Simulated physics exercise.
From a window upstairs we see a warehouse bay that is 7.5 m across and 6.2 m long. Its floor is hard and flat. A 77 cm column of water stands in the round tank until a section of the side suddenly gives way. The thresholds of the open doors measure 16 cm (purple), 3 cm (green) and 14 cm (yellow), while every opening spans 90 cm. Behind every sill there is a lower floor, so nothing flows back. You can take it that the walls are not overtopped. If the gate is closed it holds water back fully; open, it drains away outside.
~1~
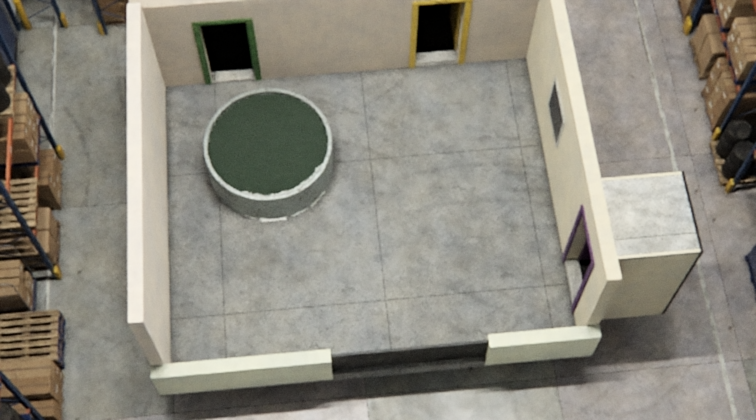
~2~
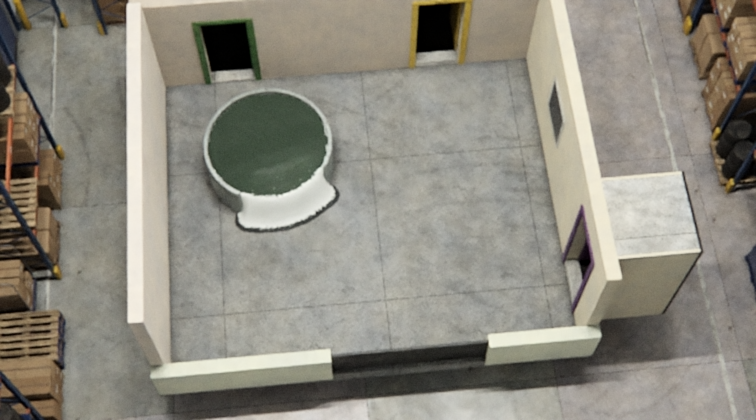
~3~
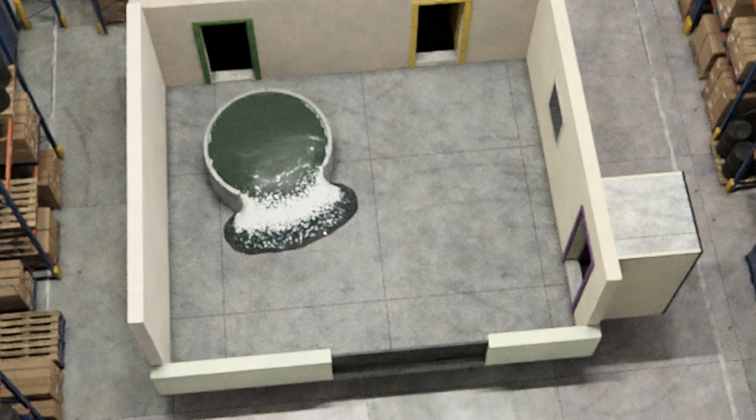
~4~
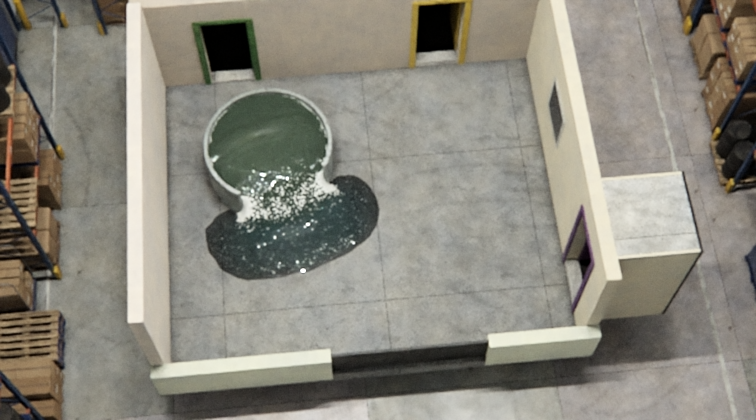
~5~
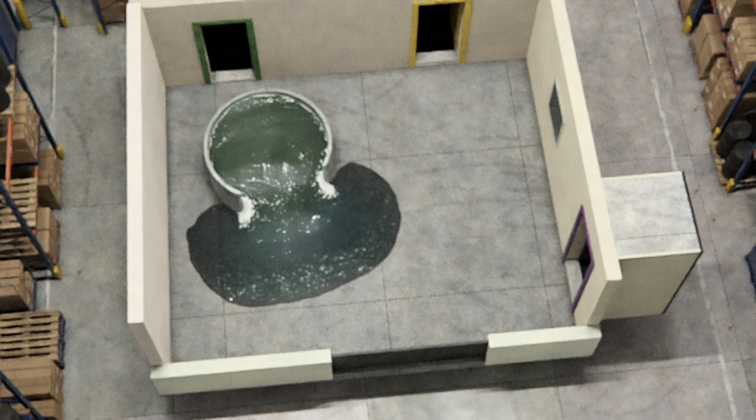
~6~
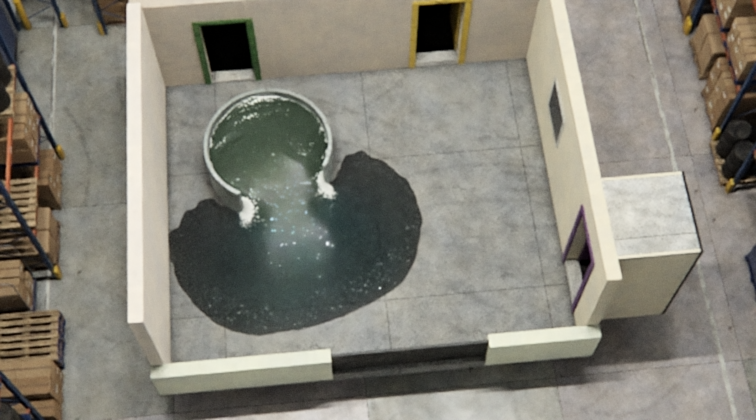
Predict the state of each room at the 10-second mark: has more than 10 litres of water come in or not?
Behind the purple door more has come in; behind the green door more has come in; behind the yellow door not more.
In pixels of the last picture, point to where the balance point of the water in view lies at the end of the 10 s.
Its balance point sits around (374, 194).
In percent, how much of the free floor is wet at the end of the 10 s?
I'd say around 100 % is wet.
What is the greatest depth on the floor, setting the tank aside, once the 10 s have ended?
About 16 cm.
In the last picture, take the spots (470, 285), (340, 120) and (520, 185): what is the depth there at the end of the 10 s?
First 8 cm, then 10 cm, then 7 cm.
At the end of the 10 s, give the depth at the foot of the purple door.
Depth: Approx. 9.0 cm.
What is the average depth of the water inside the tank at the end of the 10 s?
About 6 cm.
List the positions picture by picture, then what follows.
Still water, 77 cm deep, in the round tank at (268, 145), in the first frame.
Water pours out at (289, 208) and has run 1.0 m, to (335, 193); deepest outside 42 cm, 77 cm at the round tank's back, in the second frame.
The front is at (229, 236), 1.2 m from the gap at (289, 208); 1.6 m2 of floor is under water; 77 cm left at the back of the round tank, in the third frame.
The front is at (375, 212), 1.6 m from the gap at (289, 209); 3.7 m2 of floor is under water; 77 cm left at the back of the round tank, in the fourth frame.
Water pours out at (289, 209) and has run 2.0 m, to (222, 292); deepest outside 36 cm, 72 cm at the round tank's back, in the fifth frame.
The front is at (236, 327), 2.5 m from the gap at (289, 209); 9.6 m2 of floor is under water; 64 cm left at the back of the round tank, in the sixth frame.
A moment later water covers 45 % of the floor and is deepest (34 cm) near (172, 377); purple door not reached, green door not reached, yellow door not reached.
Soon after water covers 50 % of the floor and is deepest (35 cm) near (182, 376); purple door not reached, green door not reached, yellow door not reached.
Next water covers 50 % of the floor and is deepest (33 cm) near (566, 340); purple door 28 cm at the sill, 29 L in, green door not reached, yellow door not reached.
Later on water covers 90 % of the floor and is deepest (19 cm) near (166, 97); purple door 15 cm at the sill, 79 L in, green door 6 cm at the sill, 2 L in, yellow door 13 cm at the sill, 0 L in.
At the end water covers 100 % of the floor and is deepest (16 cm) near (342, 75); purple door 9 cm at the sill, 80 L in, green door 9 cm at the sill, 39 L in, yellow door 11 cm at the sill, 0 L in.
